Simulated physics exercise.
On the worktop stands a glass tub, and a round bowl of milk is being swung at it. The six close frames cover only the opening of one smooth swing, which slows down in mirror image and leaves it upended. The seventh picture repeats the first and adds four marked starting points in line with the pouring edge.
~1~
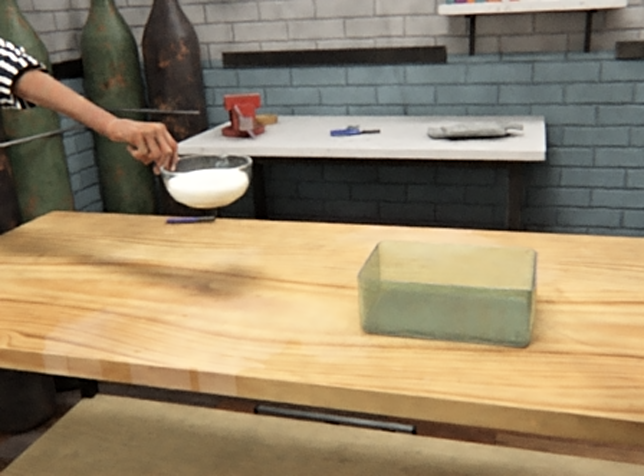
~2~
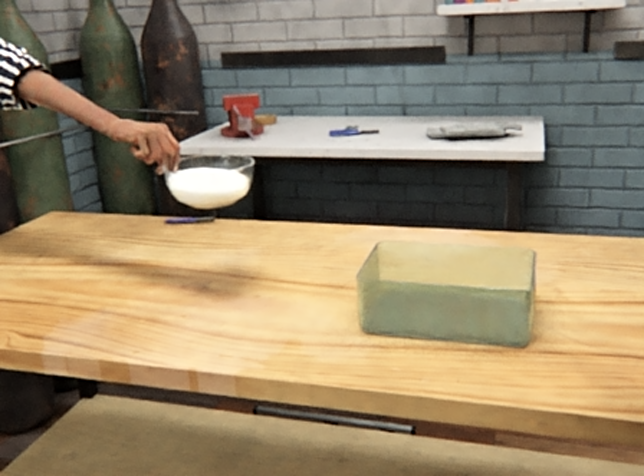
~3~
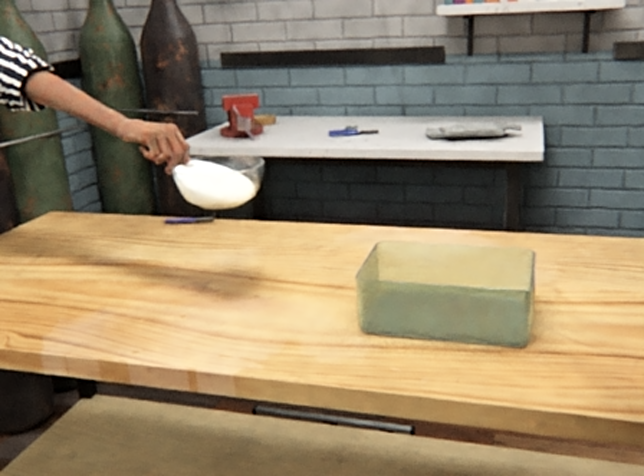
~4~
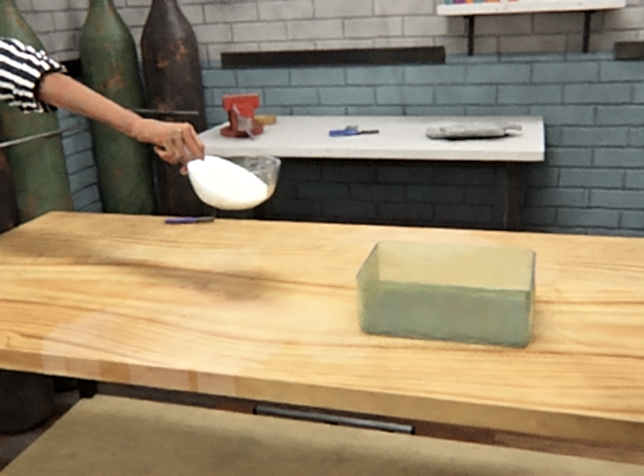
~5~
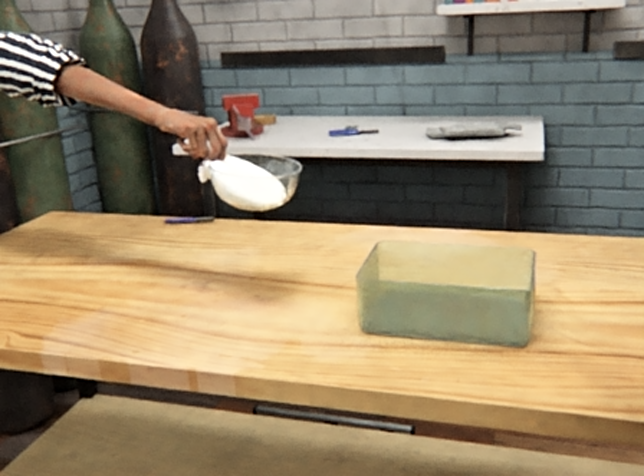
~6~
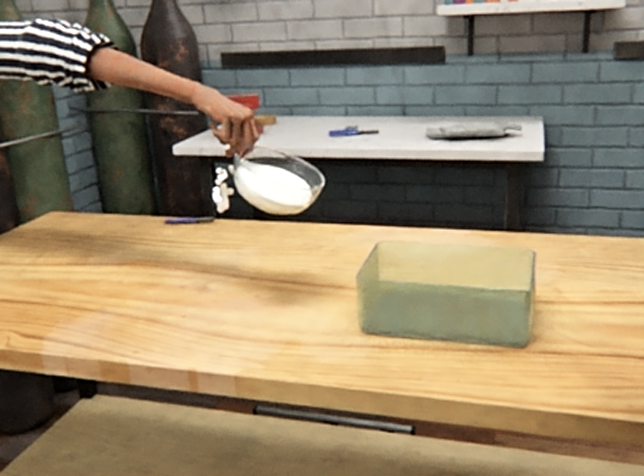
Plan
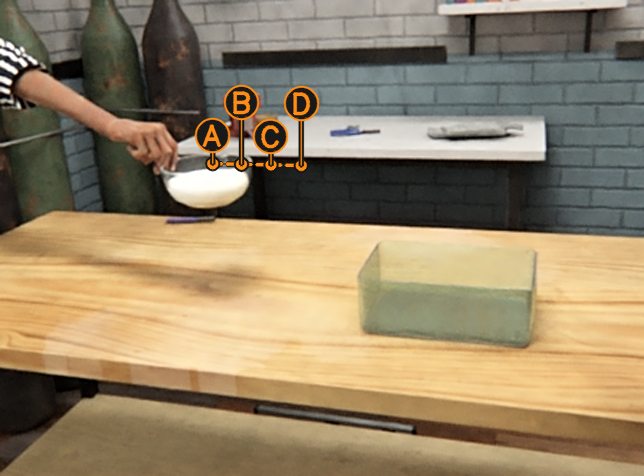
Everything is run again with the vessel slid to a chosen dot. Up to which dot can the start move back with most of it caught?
Use dot A.
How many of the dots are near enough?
All of them.
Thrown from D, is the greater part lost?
No, not at all.
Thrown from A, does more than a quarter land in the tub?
Yes, clearly.
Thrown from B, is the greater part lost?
No.
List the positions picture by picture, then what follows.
Upright, lip at (246, 164); tub from (361, 330) to (532, 345); nothing has left yet.
Upright, lip at (249, 164); nothing has left yet.
Upright, lip at (259, 165); nothing has left yet.
Upright, lip at (275, 165); milk is over the rim, down to (192, 165).
Tipped about 7°, lip at (298, 170); milk is over the rim, down to (207, 178).
Tipped about 23°, lip at (321, 185); milk is over the rim, down to (224, 209).
On the marked copy, A at (212, 163); B at (241, 164); C at (270, 164); D at (301, 165).
With A, about 67 % lands in the tub, 26 % falls short and 7 % goes beside or beyond.
With B, about 79 % lands in the tub, 8 % falls short and 13 % goes beside or beyond.
With C, about 85 % lands in the tub, 8 % falls short and 7 % goes beside or beyond.
With D, about 88 % lands in the tub, 7 % falls short and 5 % goes beside or beyond.
